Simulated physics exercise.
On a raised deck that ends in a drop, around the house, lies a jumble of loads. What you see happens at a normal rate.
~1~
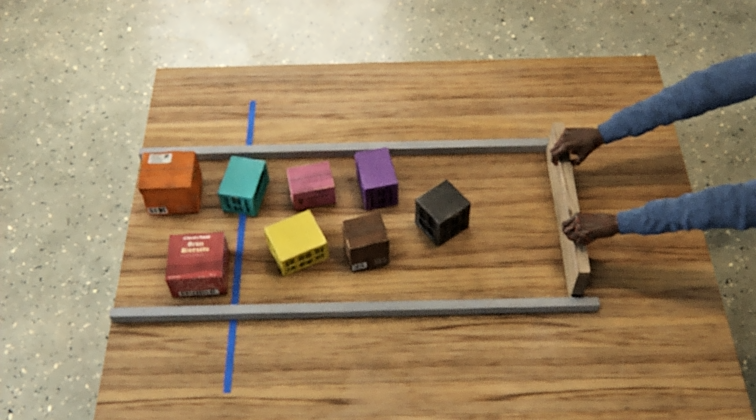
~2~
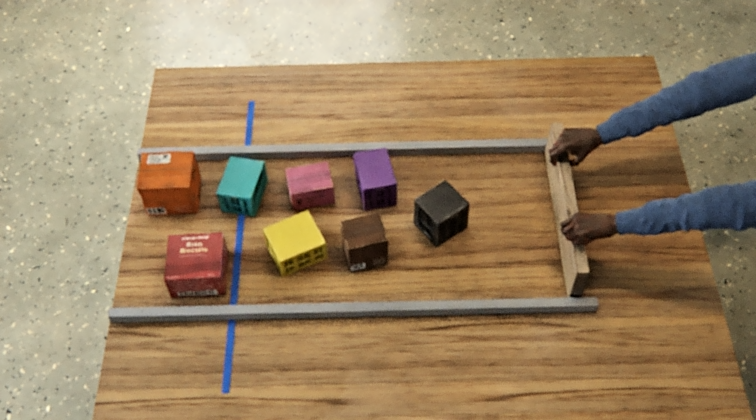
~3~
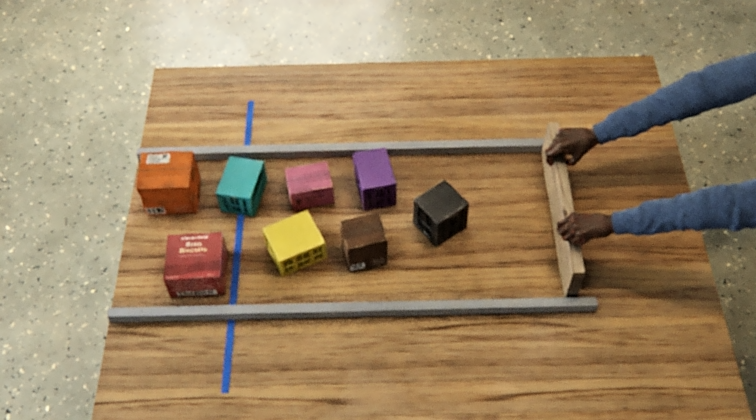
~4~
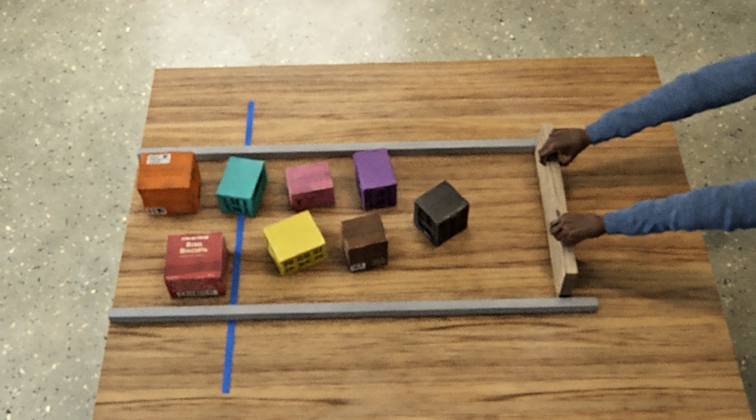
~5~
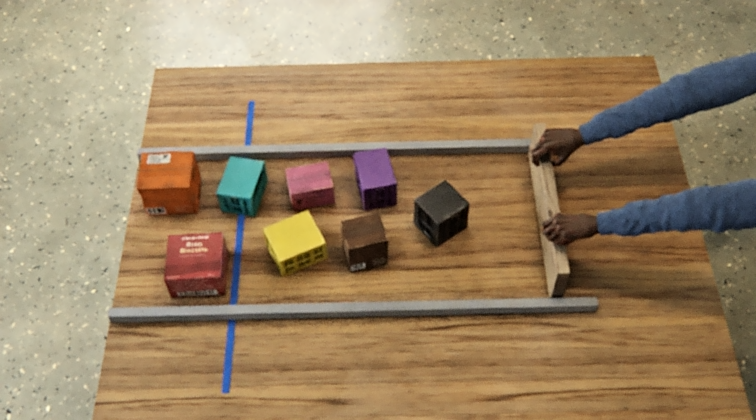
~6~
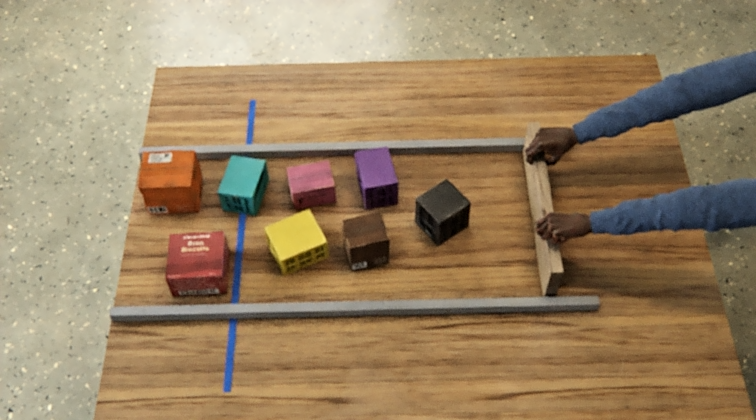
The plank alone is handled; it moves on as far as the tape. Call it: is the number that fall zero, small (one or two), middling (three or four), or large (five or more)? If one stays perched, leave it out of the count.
It is small.
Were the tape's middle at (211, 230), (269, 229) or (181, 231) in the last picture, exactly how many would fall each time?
Counts per try: 3; 1; 5.
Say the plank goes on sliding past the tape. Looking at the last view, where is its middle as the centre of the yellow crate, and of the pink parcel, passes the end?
Approx. (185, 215) / approx. (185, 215) for the other.
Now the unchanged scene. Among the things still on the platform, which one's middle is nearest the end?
It's the red box.
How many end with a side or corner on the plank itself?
Total: 3.
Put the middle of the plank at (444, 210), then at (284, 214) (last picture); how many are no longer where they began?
The counts are 1 and 8.
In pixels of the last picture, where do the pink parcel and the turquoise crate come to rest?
First object: (186, 183); second object: (146, 183).
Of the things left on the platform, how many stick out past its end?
The figure is 2.
A little later, none off yet; orange parcel at rest near (171, 182); red box at rest near (198, 264); turquoise crate at rest near (244, 185).
Next, none off yet; orange parcel shifted a little near (154, 182); red box shifted a little near (179, 266); turquoise crate shifted about its own width near (199, 185).
When it is over, the number that fall off is one or two; down, orange parcel.
